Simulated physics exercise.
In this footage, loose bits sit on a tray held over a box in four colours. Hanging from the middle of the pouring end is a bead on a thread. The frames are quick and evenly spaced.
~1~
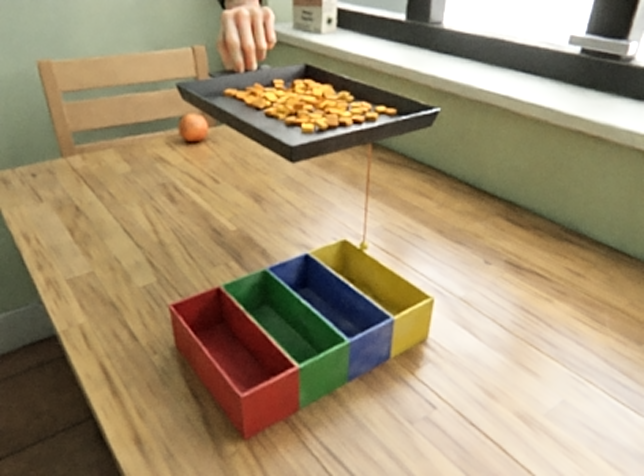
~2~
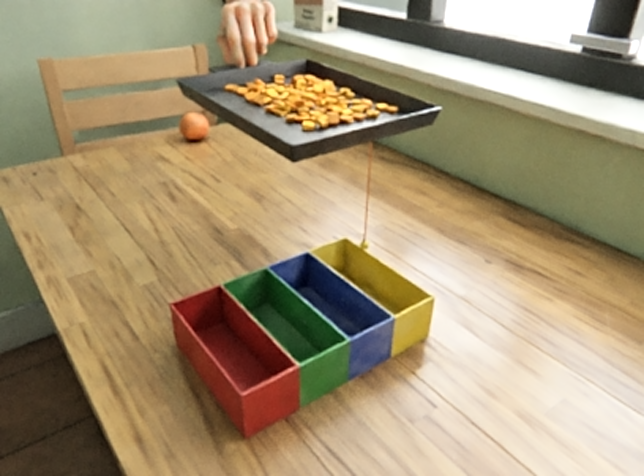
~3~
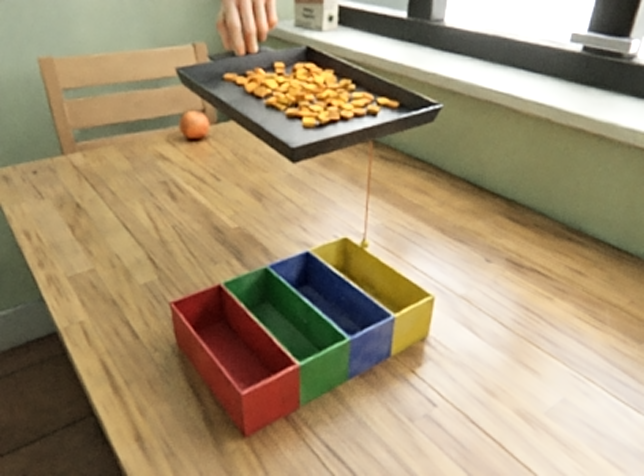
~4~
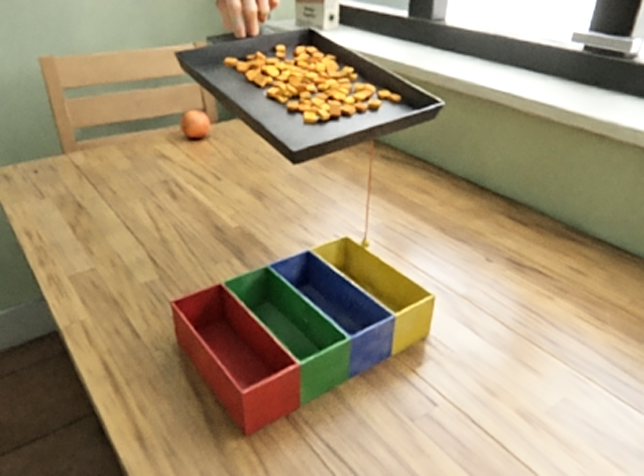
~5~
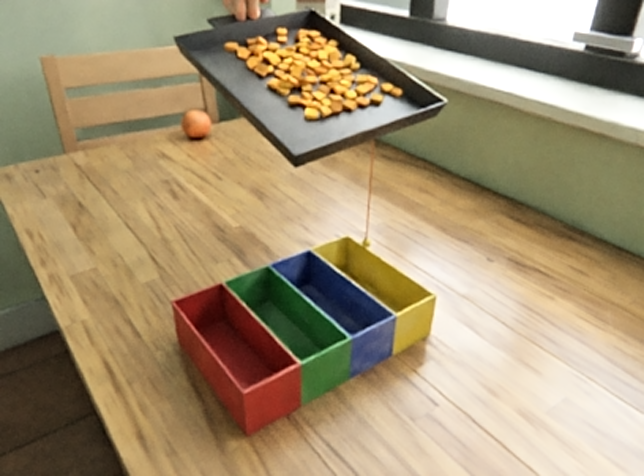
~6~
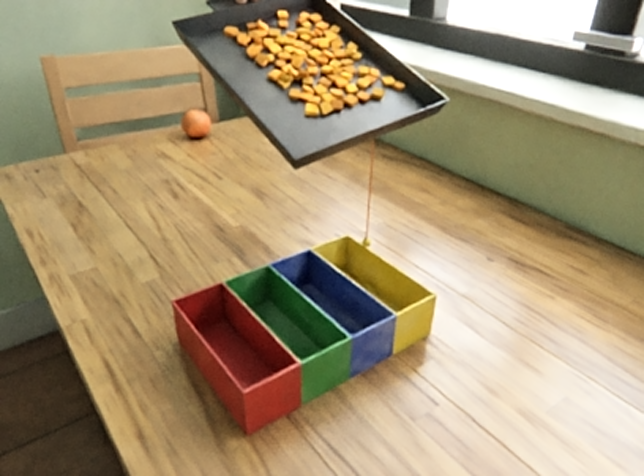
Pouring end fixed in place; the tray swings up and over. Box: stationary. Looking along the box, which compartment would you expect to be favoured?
I would expect the blue compartment to be favoured.
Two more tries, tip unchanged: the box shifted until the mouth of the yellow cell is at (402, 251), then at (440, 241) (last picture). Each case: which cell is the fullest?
First: Green. Second: The red one.
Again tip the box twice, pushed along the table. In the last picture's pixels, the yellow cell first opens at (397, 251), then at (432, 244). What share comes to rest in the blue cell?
Trial 1 30%, trial 2 10%.
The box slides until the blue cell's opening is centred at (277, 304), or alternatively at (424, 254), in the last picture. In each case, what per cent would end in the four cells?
The first comes to 70 percent and the second to 70 percent.
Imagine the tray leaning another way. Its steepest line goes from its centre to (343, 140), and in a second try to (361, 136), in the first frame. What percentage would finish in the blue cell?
Well, 30 percent for one and then 10 percent for the other.
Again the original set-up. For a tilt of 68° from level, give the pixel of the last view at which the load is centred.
The middle of the pieces sits at roughly (341, 134).
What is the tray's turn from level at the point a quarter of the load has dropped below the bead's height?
It sits at roughly 90°.
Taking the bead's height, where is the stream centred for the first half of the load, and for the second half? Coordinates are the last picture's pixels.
The first part passes (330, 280); everything after passes (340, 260).
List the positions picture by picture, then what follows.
The first picture shows corners of the pouring end (292, 143) and (434, 108), level; middle of the load (309, 100), small crackers; bead on its thread (364, 246); red cell (271, 399); green cell (324, 371); blue cell (371, 346); yellow cell (412, 324).
The second picture shows corners of the pouring end (293, 142) and (435, 107), level; middle of the load (310, 96).
The third picture shows corners of the pouring end (294, 144) and (436, 104), tipped barely, lowest at the left corner; middle of the load (310, 88).
The fourth picture shows corners of the pouring end (295, 147) and (438, 102), tipped a little, lowest at the left corner; middle of the load (311, 77).
The fifth picture shows corners of the pouring end (296, 150) and (440, 100), tipped clearly, lowest at the left corner; middle of the load (313, 66).
The sixth picture shows corners of the pouring end (297, 154) and (442, 98), tipped clearly, lowest at the left corner; middle of the load (315, 54); red cell (273, 395); green cell (326, 367); blue cell (373, 342); yellow cell (414, 320).
Just after the last frame, tray tipped steeply; almost all on the tray; about a tenth falling or outside the box.
A moment on, tray tipped past a quarter turn; roughly a quarter on the tray; roughly a third in the blue cell; about a tenth in the yellow cell; about a tenth in the green cell; roughly a quarter falling or outside the box.
Further on, tray tipped past a quarter turn; roughly two thirds in the blue cell; roughly a quarter in the yellow cell; about a tenth in the green cell; about a tenth falling or outside the box.
When it is over, tray tipped past a quarter turn; roughly two thirds in the blue cell; roughly a quarter in the yellow cell; about a tenth in the green cell; not one in the red cell; about a tenth outside the box.
